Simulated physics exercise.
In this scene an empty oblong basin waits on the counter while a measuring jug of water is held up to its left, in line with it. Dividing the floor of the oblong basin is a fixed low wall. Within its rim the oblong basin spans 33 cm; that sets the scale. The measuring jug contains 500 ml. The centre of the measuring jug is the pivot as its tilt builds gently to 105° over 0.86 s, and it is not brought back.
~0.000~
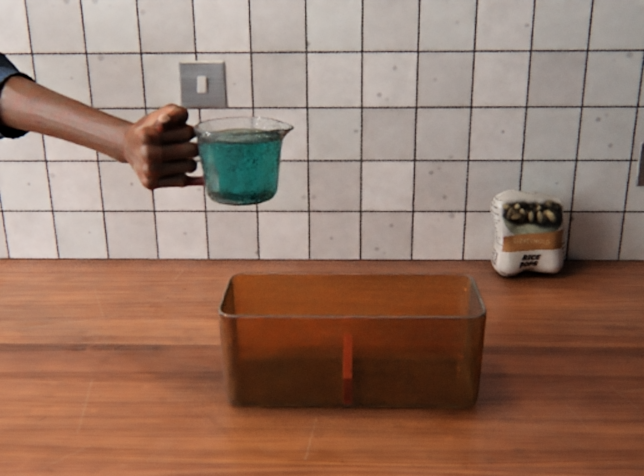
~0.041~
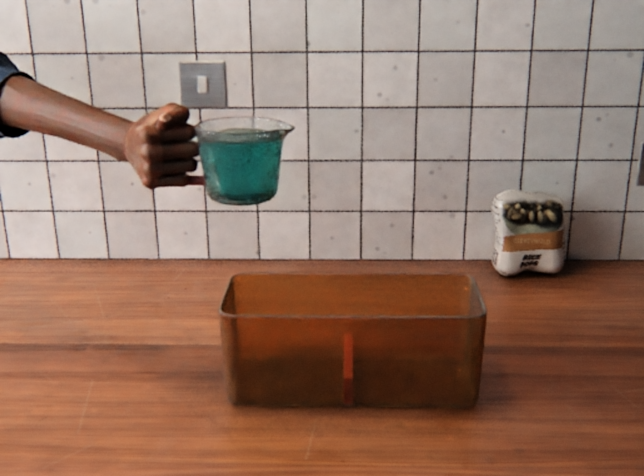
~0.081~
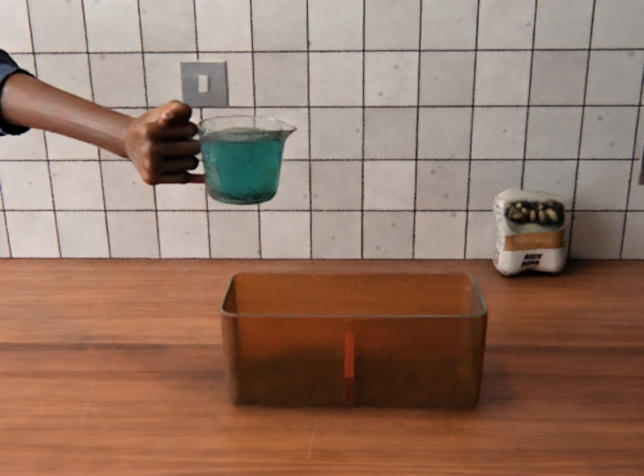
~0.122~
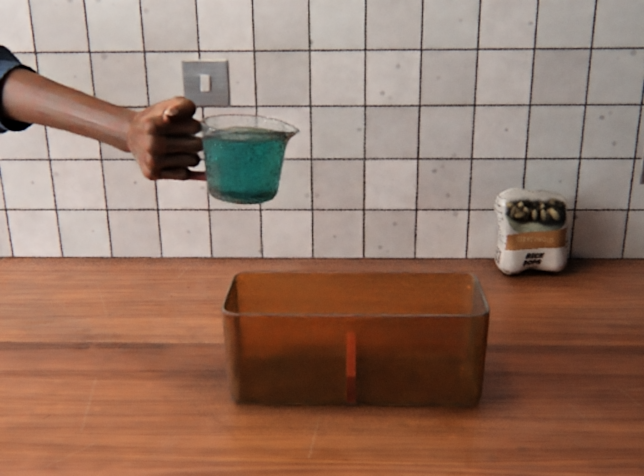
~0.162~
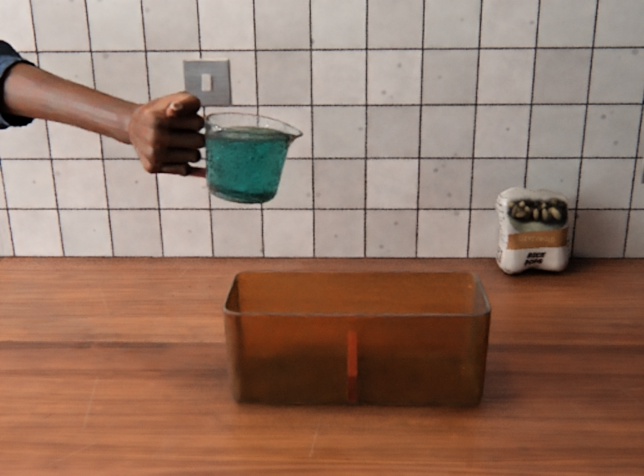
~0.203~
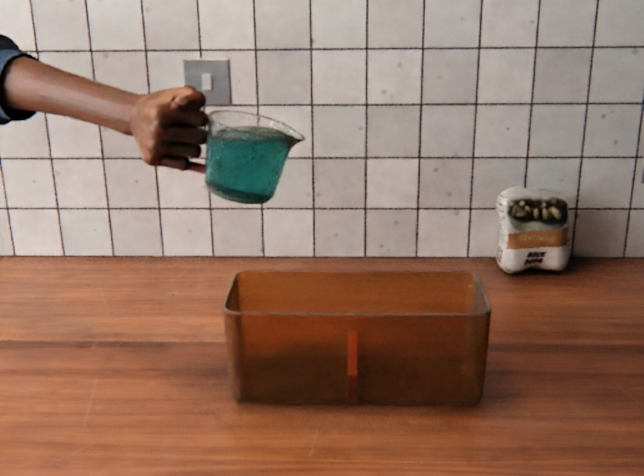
On a wooden counter by a white tiled wall, a hand held a measuring jug of blue-green water above an empty orange-brown oblong basin, then slowly tilted it slightly to the right.
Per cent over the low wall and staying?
59 per cent.
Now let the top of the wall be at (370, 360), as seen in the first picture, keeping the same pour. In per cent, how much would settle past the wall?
Then it comes to around 10 per cent.
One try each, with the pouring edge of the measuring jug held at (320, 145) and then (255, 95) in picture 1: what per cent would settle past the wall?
Respectively about 85 and 5 percent.
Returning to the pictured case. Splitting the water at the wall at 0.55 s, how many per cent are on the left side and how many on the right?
About 2 left, 5 right.
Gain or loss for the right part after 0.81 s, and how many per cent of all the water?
Looks like it goes higher by around 8.
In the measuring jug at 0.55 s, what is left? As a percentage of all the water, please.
Around 62 in a hundred.
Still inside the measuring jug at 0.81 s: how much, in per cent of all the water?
10 in a hundred, give or take.
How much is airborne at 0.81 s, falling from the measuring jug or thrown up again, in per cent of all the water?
20 per cent or so.
By 0.55 s the tilt is 75° and 62 per cent is still to pour, 2 is left of the wall and 5 right of it.
By 0.81 s the tilt is 104° and 10 per cent is still to pour, 19 is left of the wall and 50 right of it.
By 1.07 s the tilt is 105° and 0 per cent is still to pour, 40 is left of the wall and 58 right of it.
By 1.36 s the tilt is 105° and 0 per cent is still to pour, 40 is left of the wall and 59 right of it.
At rest 40 per cent lies left of the wall, 59 right of it and 1 outside.
